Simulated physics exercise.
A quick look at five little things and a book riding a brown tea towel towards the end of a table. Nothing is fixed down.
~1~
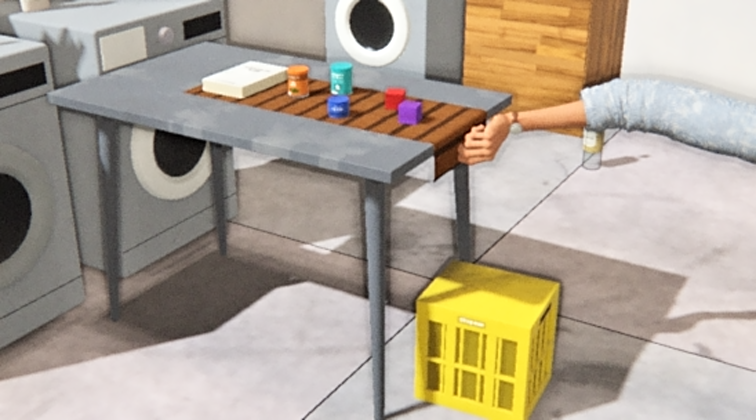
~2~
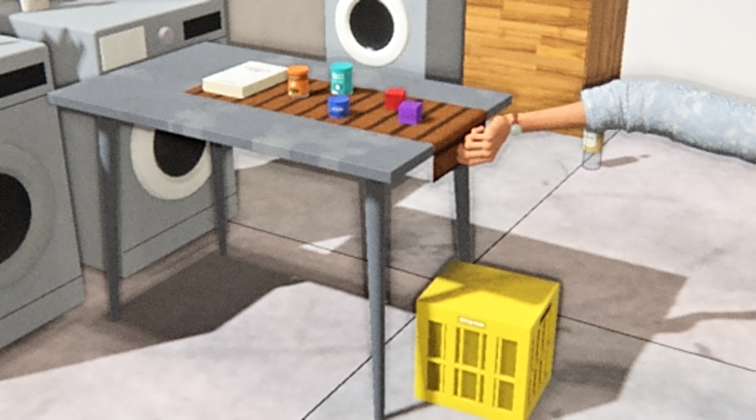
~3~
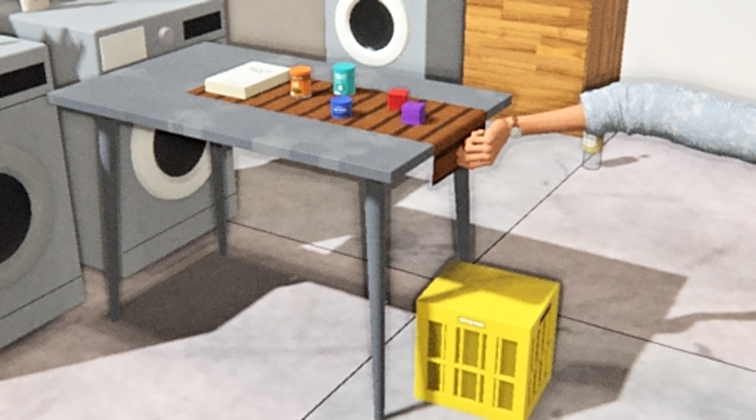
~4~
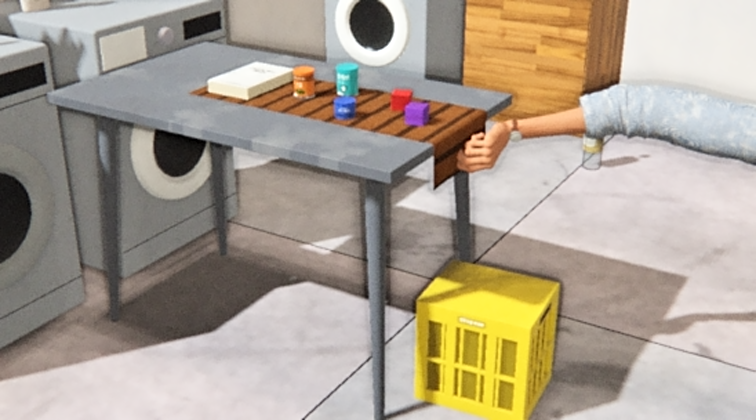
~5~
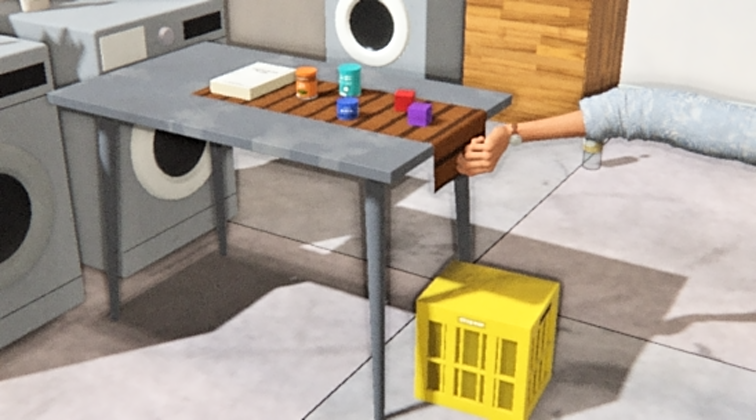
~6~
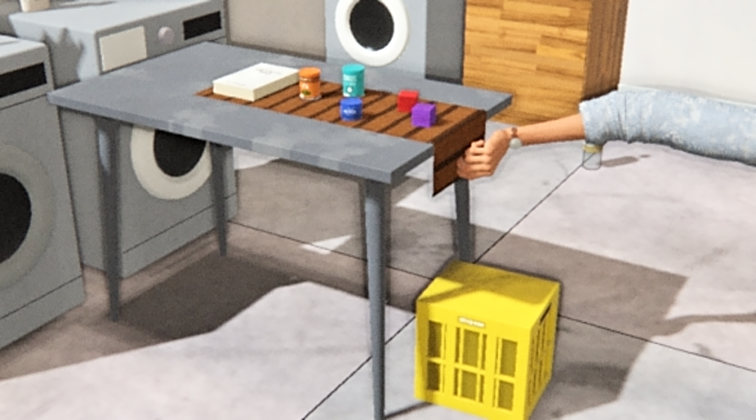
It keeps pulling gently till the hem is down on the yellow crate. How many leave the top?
Over the edge go three.
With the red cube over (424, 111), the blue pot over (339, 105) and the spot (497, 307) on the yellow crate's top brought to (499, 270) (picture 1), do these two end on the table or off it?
The red cube tumbles off; the blue pot stays on.
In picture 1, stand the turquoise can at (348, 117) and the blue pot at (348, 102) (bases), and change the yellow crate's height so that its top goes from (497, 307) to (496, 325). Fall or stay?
The turquoise can falls; the blue pot goes over.
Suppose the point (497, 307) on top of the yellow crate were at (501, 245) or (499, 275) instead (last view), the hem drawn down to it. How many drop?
In that case 1 and 2.
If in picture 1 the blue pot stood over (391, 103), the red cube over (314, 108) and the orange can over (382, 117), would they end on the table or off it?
The blue pot falls, the red cube does not fall, the orange can is carried off.
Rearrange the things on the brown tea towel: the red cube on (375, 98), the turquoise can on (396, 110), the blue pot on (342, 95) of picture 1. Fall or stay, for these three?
The red cube goes over; the turquoise can comes down; the blue pot stays on.
Soon after, hem near (460, 238); purple cube gone.
Then, hem on the crate; purple cube, red cube and blue pot gone.
At rest, hem on the crate; purple cube, red cube and blue pot gone. The table loses three.
